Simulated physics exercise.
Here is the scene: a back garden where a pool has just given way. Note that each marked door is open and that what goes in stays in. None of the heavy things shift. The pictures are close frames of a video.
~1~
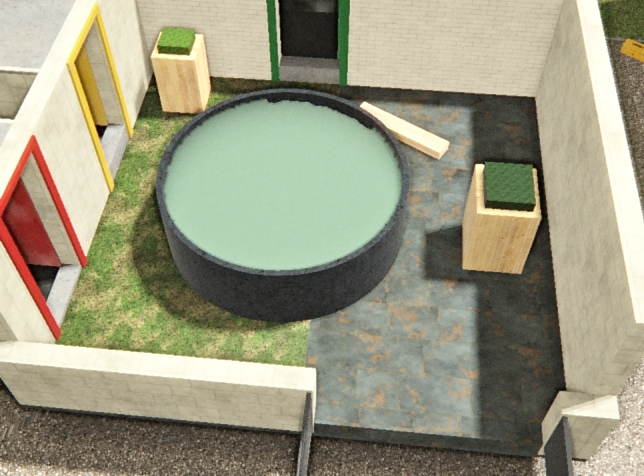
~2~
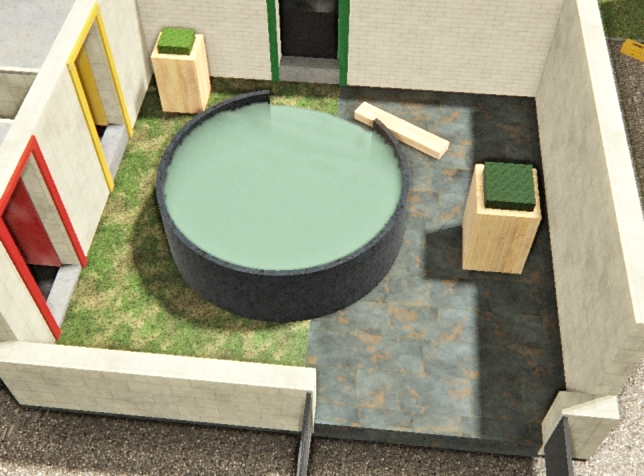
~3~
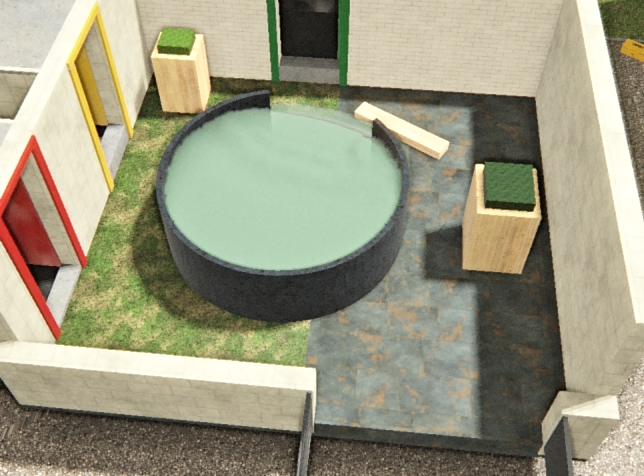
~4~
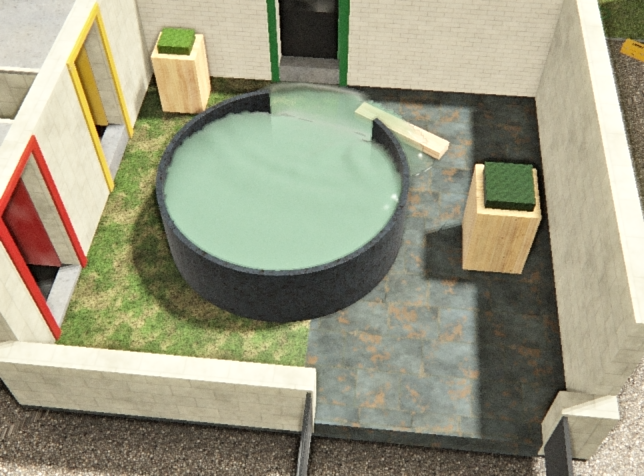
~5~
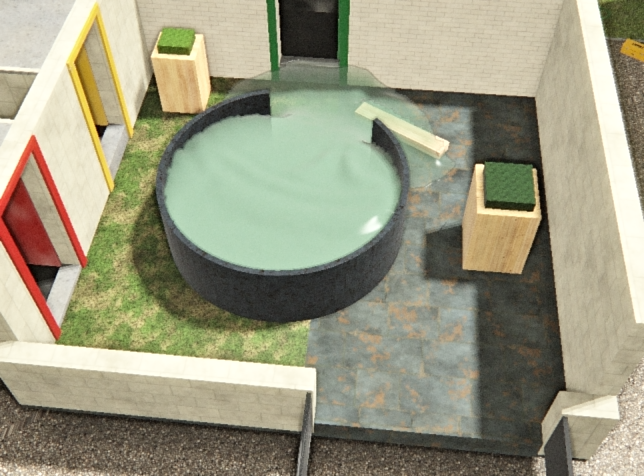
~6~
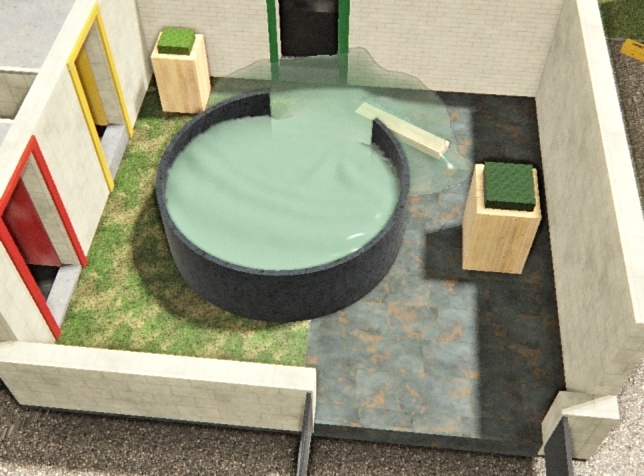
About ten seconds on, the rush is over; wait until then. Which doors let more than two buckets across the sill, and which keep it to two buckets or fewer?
One by one: The red door will get more than two buckets, the yellow door will get two buckets at most, the green door will get more than two buckets.
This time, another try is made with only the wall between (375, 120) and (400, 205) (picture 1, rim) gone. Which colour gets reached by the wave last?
Coming last is the door marked red.
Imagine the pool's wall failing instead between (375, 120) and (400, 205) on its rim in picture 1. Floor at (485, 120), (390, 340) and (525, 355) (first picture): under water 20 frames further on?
Point by point: Soaked; soaked; soaked.
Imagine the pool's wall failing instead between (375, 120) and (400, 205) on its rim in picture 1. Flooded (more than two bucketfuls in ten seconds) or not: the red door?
Checking each one, red door overshoots.
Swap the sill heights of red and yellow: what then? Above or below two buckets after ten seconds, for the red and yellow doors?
Result - red door never crosses the line, yellow door crosses the line.
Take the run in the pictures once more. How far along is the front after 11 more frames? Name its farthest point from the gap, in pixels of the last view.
I'd go with roughly (543, 295).
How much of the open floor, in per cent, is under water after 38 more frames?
My estimate is roughly 95 percent.
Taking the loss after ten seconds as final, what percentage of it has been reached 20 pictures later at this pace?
Share gone by then: About 20 %.
A moment on, water covers 35 % of the floor; the red door not reached, the yellow door not reached, the green door over two buckets in.
Next, water covers 50 % of the floor; the red door not reached, the yellow door not reached, the green door far over two buckets in.
Then, water covers 75 % of the floor; the red door wet at the sill, nothing in, the yellow door wet at the sill, nothing in, the green door far over two buckets in.
Later, water covers 95 % of the floor; the red door under two buckets in, the yellow door wet at the sill, nothing in, the green door far over two buckets in.
In the end, water covers 95 % of the floor; the red door far over two buckets in, the yellow door wet at the sill, nothing in, the green door far over two buckets in.
